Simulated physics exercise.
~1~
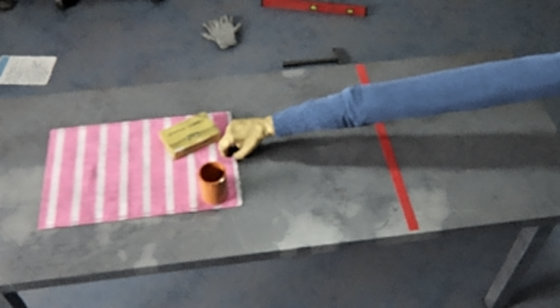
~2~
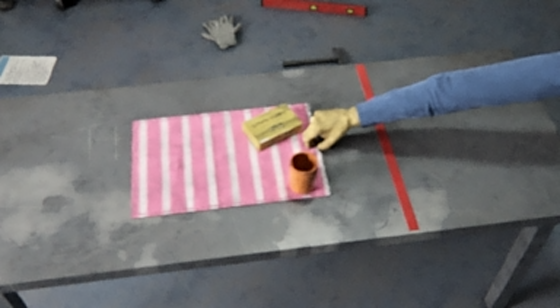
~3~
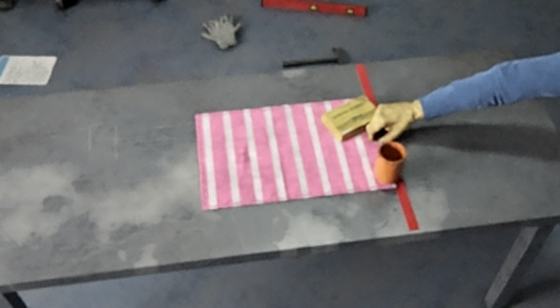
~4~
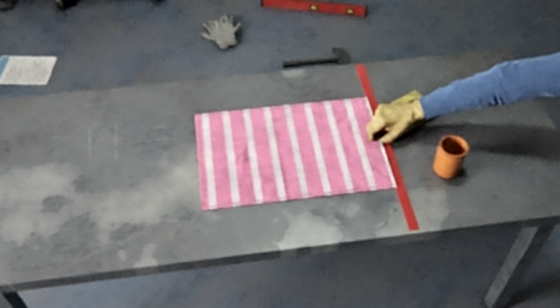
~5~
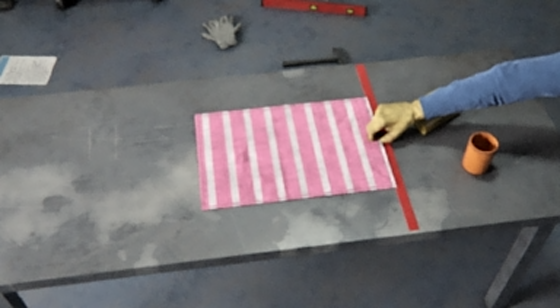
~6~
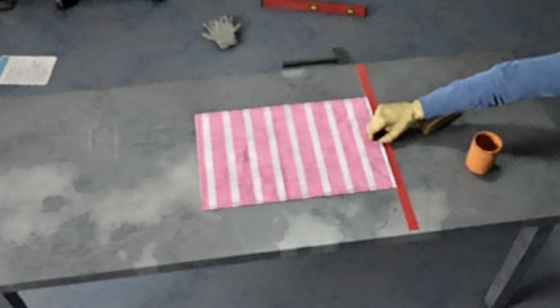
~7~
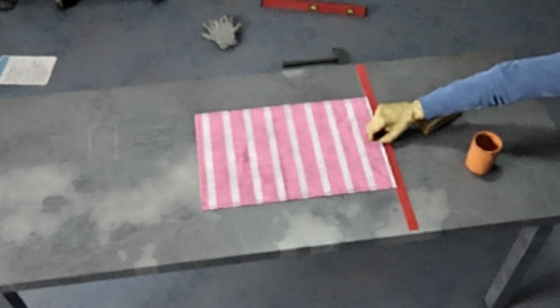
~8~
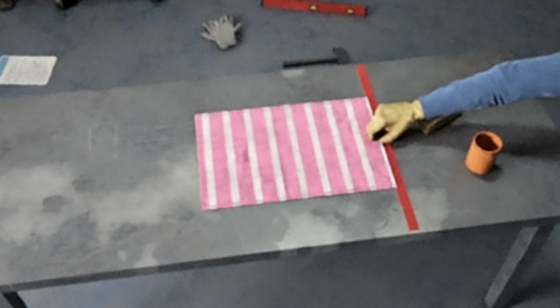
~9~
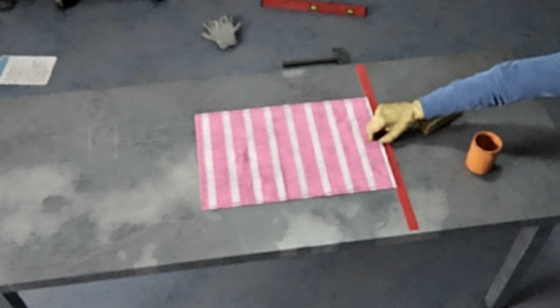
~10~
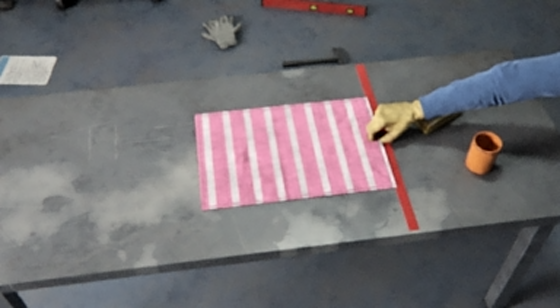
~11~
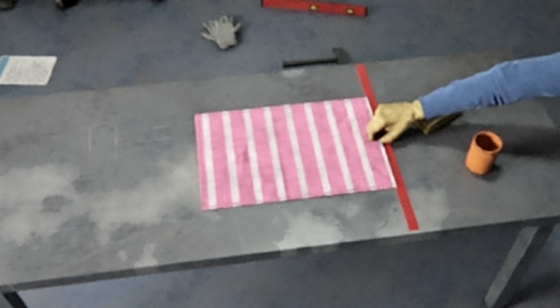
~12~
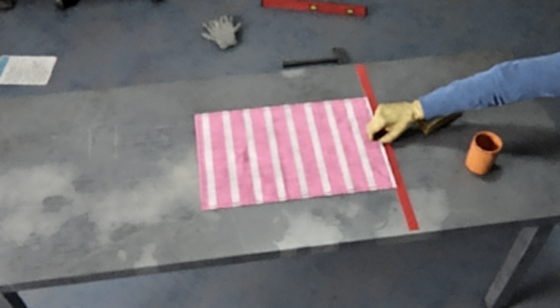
The clip opens on a grey table where a gloved hand in a blue sleeve grips the front edge of a pink and white striped cloth carrying a yellow packet and an orange mug. The hand pulls the cloth to the right towards a strip of red tape, and both objects ride along with it. The cloth stops abruptly at the tape, but the packet and mug keep sliding forward off its edge. The mug glides across the bare table and comes to rest upright, while the packet ends up beyond the cloth, largely hidden by the arm. The hand stays at the hem, and everything remains still.
